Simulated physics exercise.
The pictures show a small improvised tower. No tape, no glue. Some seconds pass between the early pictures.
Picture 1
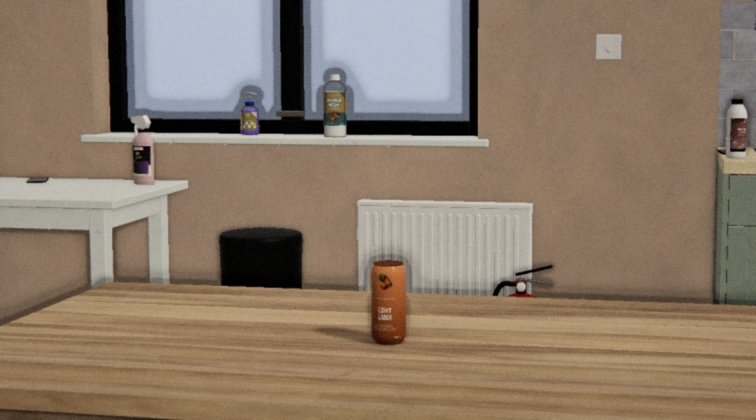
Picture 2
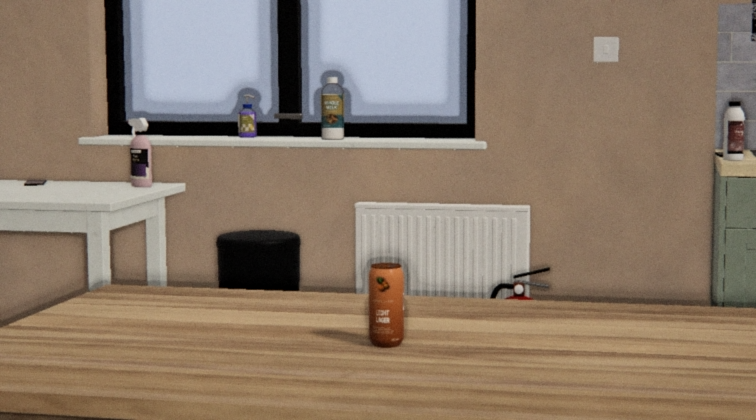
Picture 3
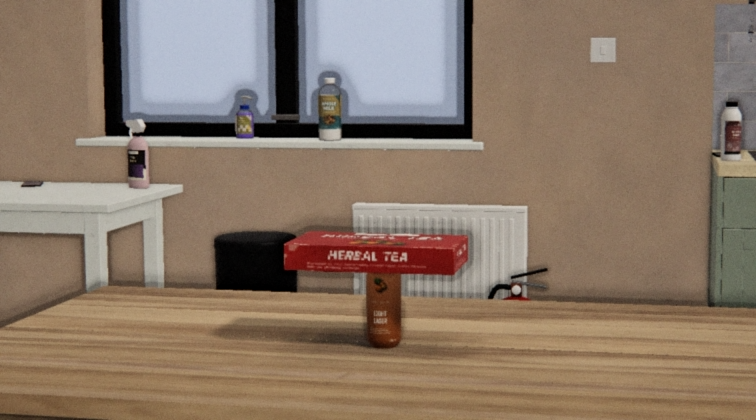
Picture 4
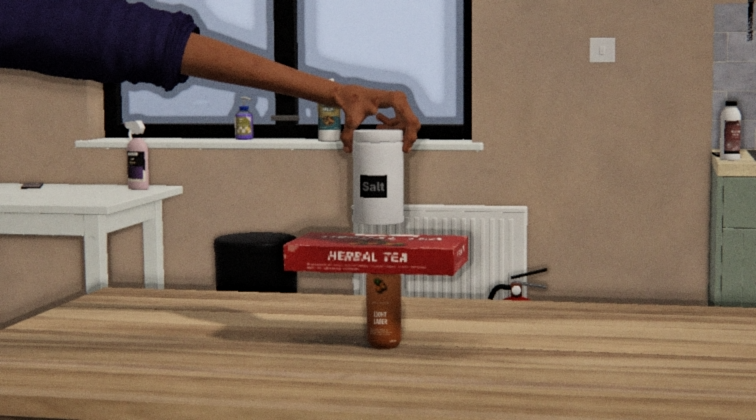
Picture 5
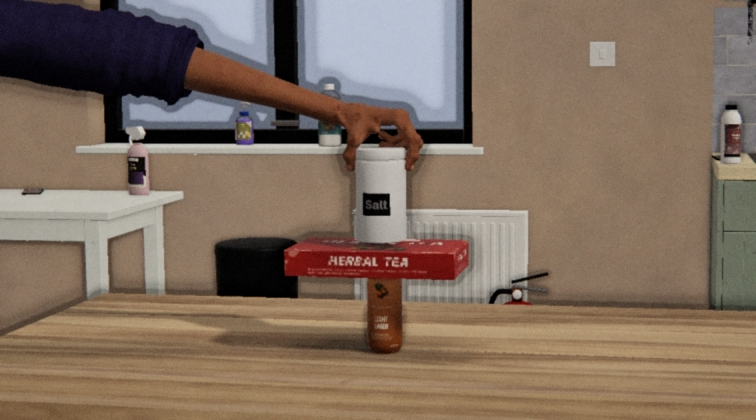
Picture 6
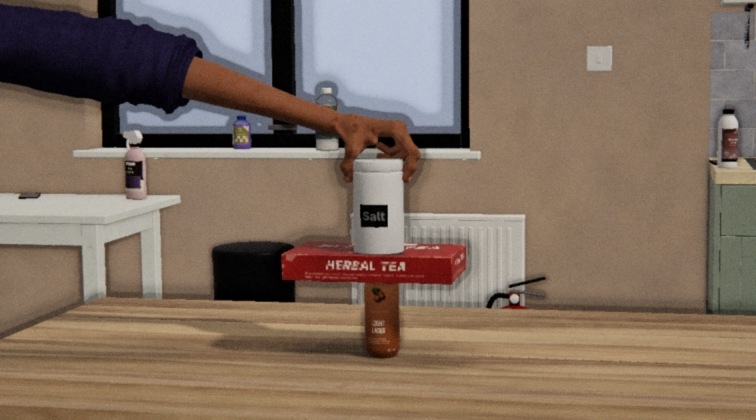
On a wooden table in a room, a red herbal tea box appears atop an orange can, and a hand lowers a white salt jar onto it.
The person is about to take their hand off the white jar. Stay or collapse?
In the end the stack keeps its balance.
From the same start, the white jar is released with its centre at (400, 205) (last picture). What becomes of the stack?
Then it keeps its balance.
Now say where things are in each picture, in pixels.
In the first picture, the last thing is not in view yet; orange can (389, 303).
In the second picture, the last thing is not in view yet; orange can (386, 305).
In the third picture, the last thing is not in view yet; orange can (384, 306).
In the fourth picture, coming down; white jar (378, 176); orange can (384, 307).
In the fifth picture, coming down; white jar (381, 194); orange can (385, 312).
In the sixth picture, set down, still held; white jar (379, 205); orange can (382, 316).
Then, 0.20 s past the last view, nothing moves.
Then, 0.30 s past the last view, white jar resting near (379, 206).
Finally, all 3 still in place. Final places as the last picture's camera would see them, white jar near (379, 206). The stack holds.
